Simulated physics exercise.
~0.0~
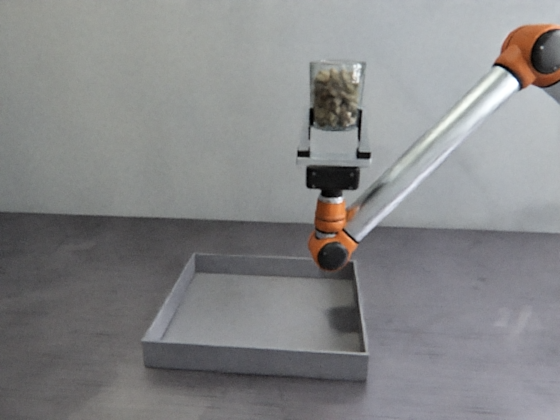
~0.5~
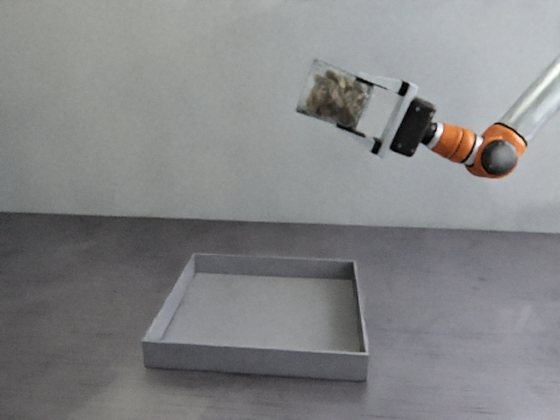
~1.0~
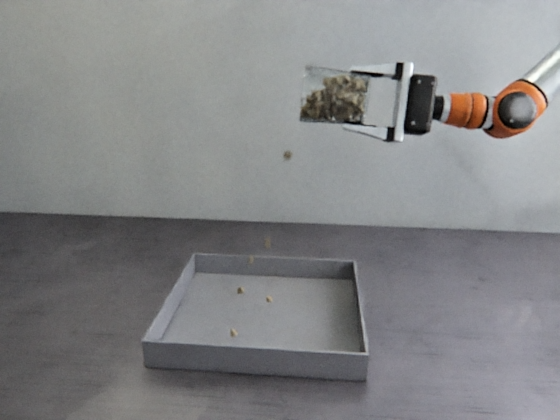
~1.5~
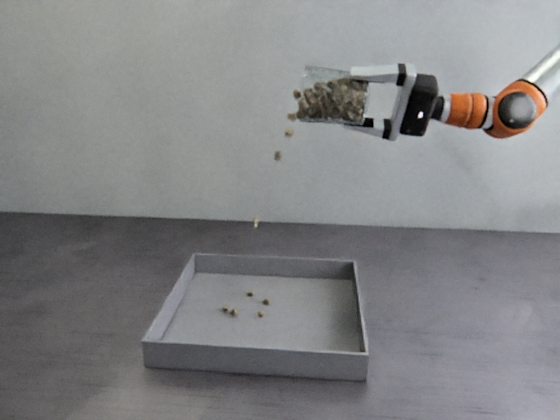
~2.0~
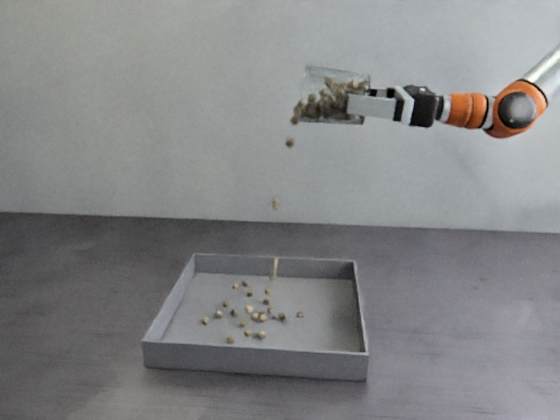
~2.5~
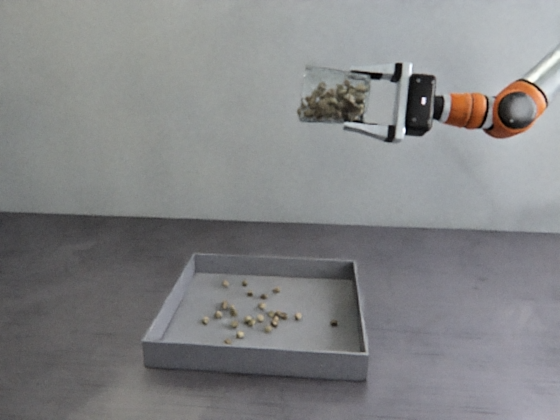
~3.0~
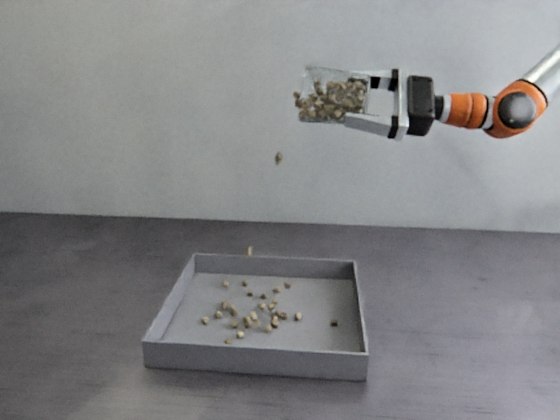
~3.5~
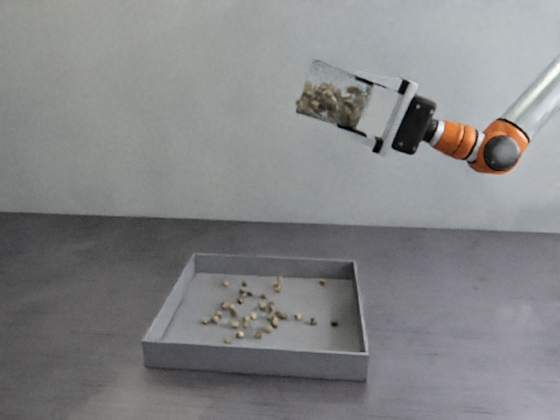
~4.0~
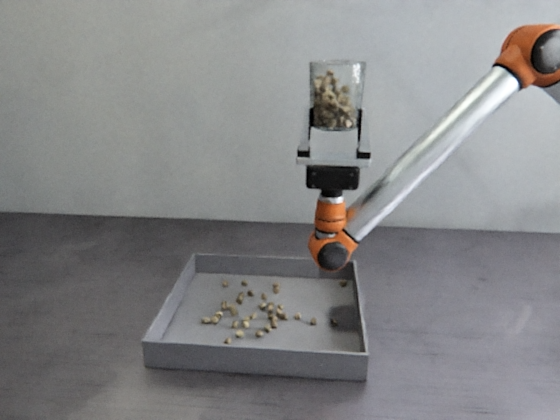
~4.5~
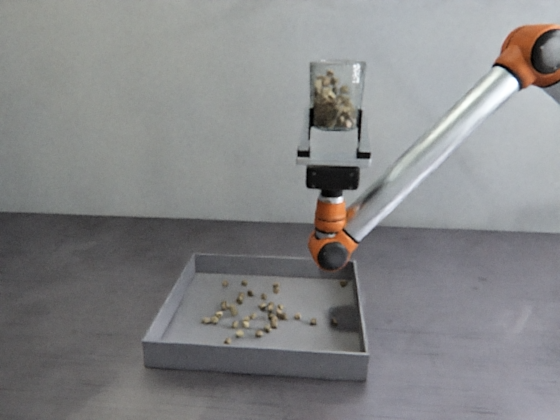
An orange and silver robotic arm holds a clear beaker of small pebbles upright above a shallow gray tray on a dark table. The arm swings the beaker up and tips it onto its side, its mouth pointing left, and a few pebbles drop into the tray. It then rolls the beaker about its length and back again, and more pebbles trickle out and scatter across the tray floor. Finally the arm lowers and turns the beaker upright, with many pebbles still inside and the rest lying spread in the tray.
